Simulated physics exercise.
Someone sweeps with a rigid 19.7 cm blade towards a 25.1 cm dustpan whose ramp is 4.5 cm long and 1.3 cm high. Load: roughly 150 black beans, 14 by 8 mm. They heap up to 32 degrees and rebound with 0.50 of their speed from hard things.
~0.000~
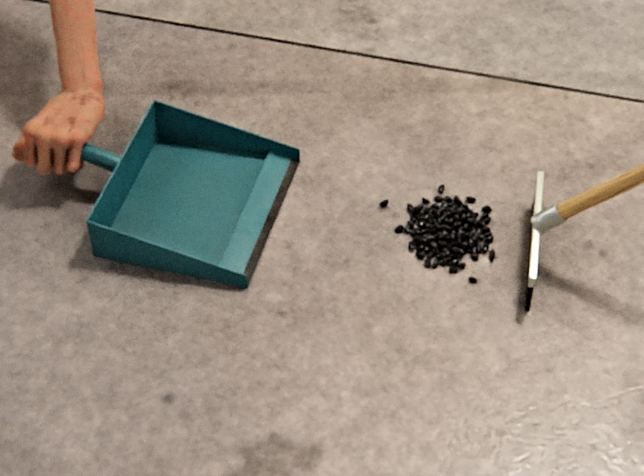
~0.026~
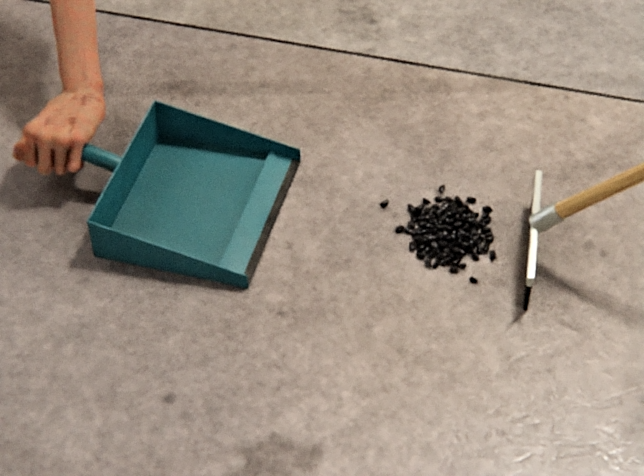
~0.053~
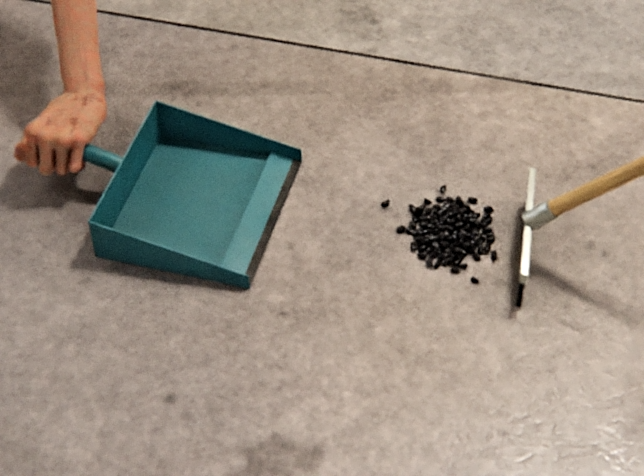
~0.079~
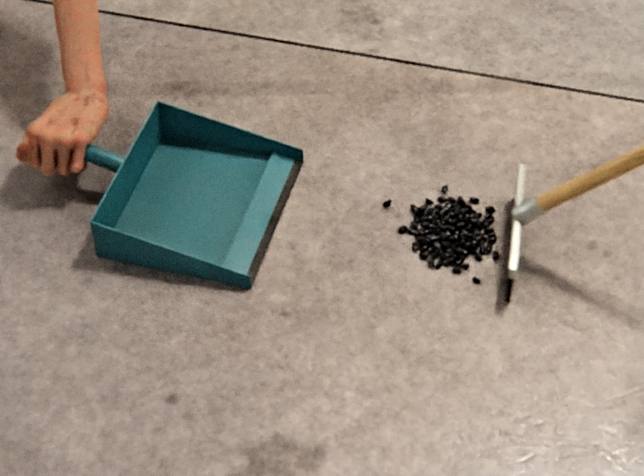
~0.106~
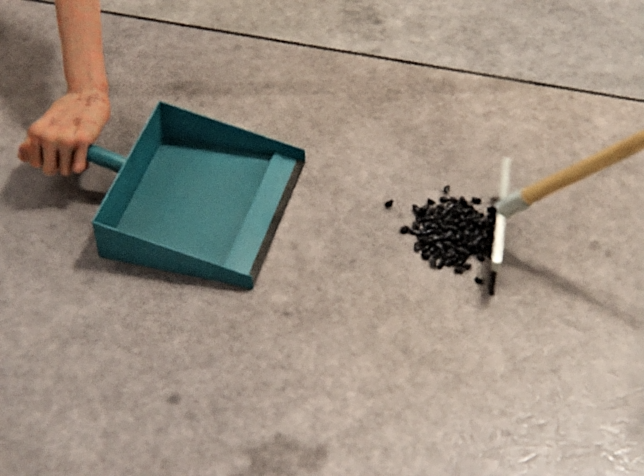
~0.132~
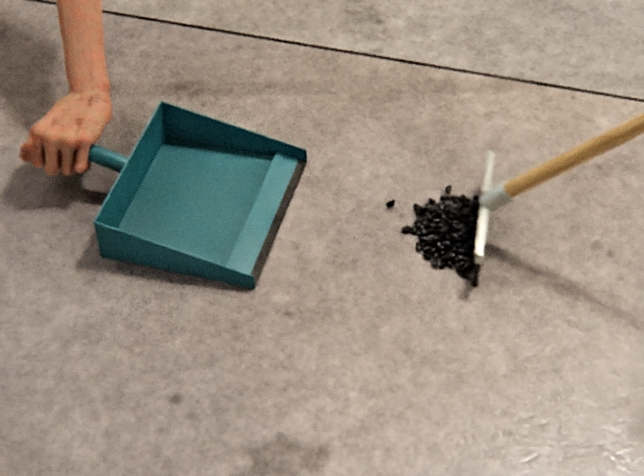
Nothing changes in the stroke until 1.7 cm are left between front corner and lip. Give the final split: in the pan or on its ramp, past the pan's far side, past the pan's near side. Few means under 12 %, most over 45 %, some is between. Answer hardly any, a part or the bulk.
In the pan or on its ramp: A part; past the pan's far side: A part; past the pan's near side: Hardly any.
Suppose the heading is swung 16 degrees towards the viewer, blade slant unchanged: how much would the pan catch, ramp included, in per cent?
In that case some 50 per cent.
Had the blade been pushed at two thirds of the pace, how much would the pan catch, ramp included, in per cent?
In that case some 20 per cent.
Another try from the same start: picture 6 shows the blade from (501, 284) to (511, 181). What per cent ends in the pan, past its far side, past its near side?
Pan 30, far 5, near 5.
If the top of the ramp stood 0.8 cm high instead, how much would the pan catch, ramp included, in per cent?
In that case some 40 per cent.
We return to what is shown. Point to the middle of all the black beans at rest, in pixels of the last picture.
Around (290, 194).
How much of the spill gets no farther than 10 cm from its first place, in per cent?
Some 0 per cent.
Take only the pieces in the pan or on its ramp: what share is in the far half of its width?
Some 80 per cent.
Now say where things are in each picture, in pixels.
In the first frame, blade from (532, 282) to (540, 179), moved 0.0 cm, 0 of the pieces shifted so far; middle of the pieces at (445, 230); pan at (187, 205).
In the second frame, blade from (530, 281) to (538, 179), moved 0.4 cm, 0 of the pieces shifted so far; middle of the pieces at (446, 231).
In the third frame, blade from (523, 278) to (532, 176), moved 1.5 cm, 0 of the pieces shifted so far; middle of the pieces at (447, 231).
In the fourth frame, blade from (512, 273) to (521, 172), moved 3.2 cm, 0 of the pieces shifted so far; middle of the pieces at (449, 231).
In the fifth frame, blade from (496, 266) to (506, 166), moved 5.8 cm, 2 of the pieces shifted so far; middle of the pieces at (451, 231).
In the sixth frame, blade from (478, 259) to (490, 159), moved 8.5 cm, 103 of the pieces shifted so far; middle of the pieces at (447, 229); pan at (195, 205). Its pace works out near 1.04 m/s, heading 14 degrees away from the viewer's side.
After 0.26 s, middle of the blade 14 cm from the lip; 0 % over the lip, far side 5 %, near side 0 %.
After 0.35 s, middle of the blade 6 cm from the lip; 0 % over the lip, far side 15 %, near side 0 %.
After 0.58 s, middle of the blade 3 cm from the lip; 35 % over the lip, far side 15 %, near side 0 %.
In the end, at 2.3 s, pan 35 %, far side 15 %, near side 5 %, in front of the lip or behind the blade 45 %.
